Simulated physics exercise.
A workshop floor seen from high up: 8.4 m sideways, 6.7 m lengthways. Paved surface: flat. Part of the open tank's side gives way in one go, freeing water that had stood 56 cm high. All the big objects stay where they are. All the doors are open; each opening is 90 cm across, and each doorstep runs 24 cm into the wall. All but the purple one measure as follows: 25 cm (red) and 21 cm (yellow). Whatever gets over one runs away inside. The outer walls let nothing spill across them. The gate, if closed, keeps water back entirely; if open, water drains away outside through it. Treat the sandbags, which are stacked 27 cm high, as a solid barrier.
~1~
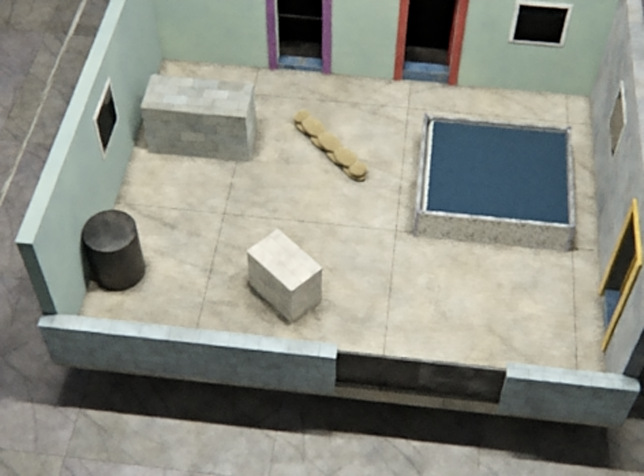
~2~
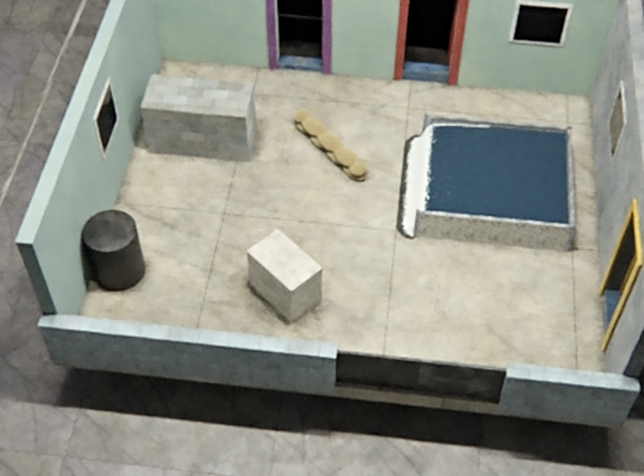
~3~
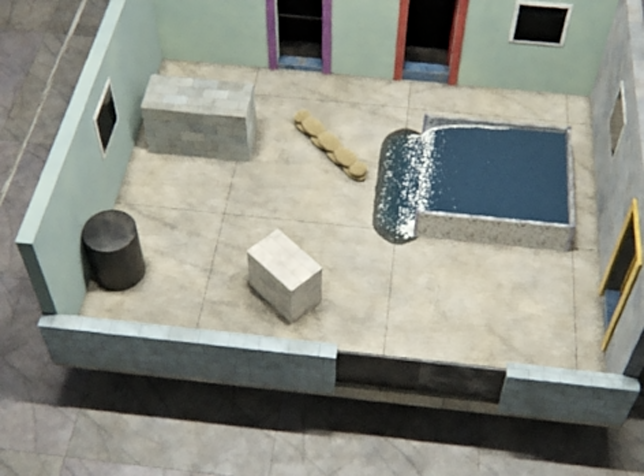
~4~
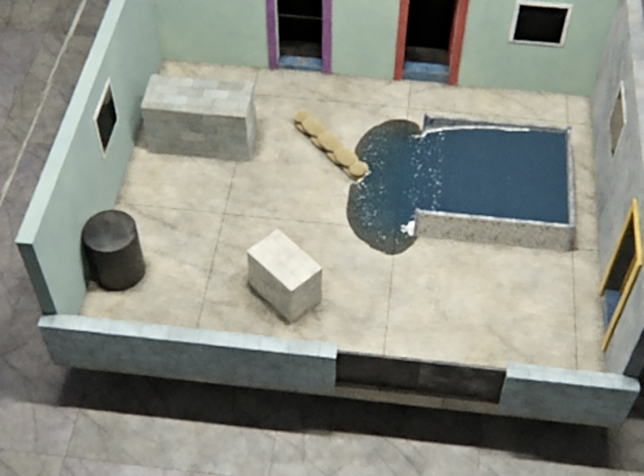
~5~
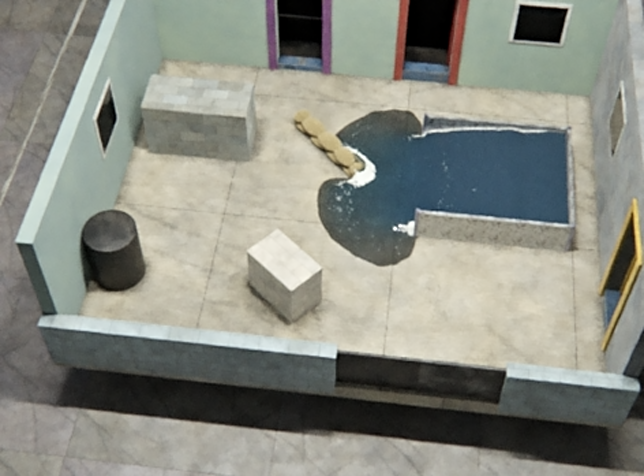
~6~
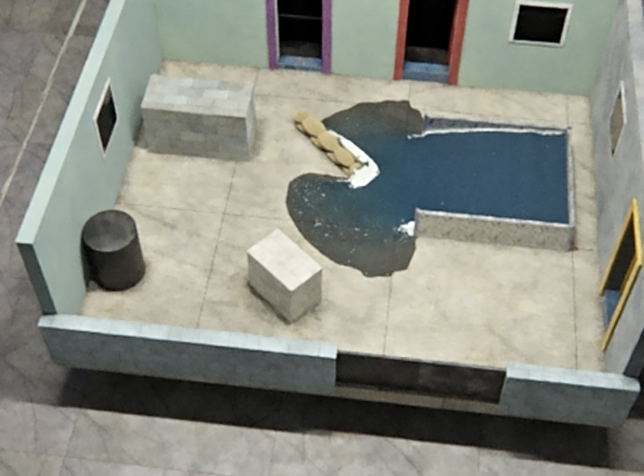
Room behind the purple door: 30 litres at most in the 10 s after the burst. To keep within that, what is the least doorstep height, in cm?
Some 21 cm.
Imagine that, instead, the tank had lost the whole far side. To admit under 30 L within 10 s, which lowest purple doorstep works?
That way, roughly 8.0 cm.
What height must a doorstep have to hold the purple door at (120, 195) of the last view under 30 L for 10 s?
13.5 cm.
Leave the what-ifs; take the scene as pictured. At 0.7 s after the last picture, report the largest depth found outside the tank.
It gets to close to 37 centimetres there.
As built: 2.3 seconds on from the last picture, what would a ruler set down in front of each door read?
In cm: Red 4, yellow 0, purple 24.
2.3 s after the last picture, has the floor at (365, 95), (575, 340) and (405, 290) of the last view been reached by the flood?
Spot one awash, spot two bone dry, spot three bone dry.
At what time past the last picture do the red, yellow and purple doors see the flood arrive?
The red door at 2.0 seconds, the yellow door at 7.0 seconds, the purple door at 0.7 seconds.
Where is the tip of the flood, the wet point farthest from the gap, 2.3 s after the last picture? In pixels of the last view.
The farthest wet point sits near (73, 333).
Then, 0.7 s after the last picture water covers 25 % of the floor, deepest (37 cm) near (368, 174); it has not reached the purple door.
Then, 2.3 s after the last picture water covers 55 % of the floor, deepest (26 cm) near (280, 69); 24 cm at the purple door, 74 litres in over its 13 cm doorstep.
Then, 9.3 s after the last picture water covers 95 % of the floor, deepest (10 cm) near (92, 346); 6 cm at the purple door, 113 litres in over its 13 cm doorstep.
At the purple door as built, the water peaked near 26 cm, 1.3 s after the last picture.
With a doorstep of 19 cm, 43 litres would have come in within the 10 s; with 26 cm, 7 litres. So under 30 litres takes about 21 cm.
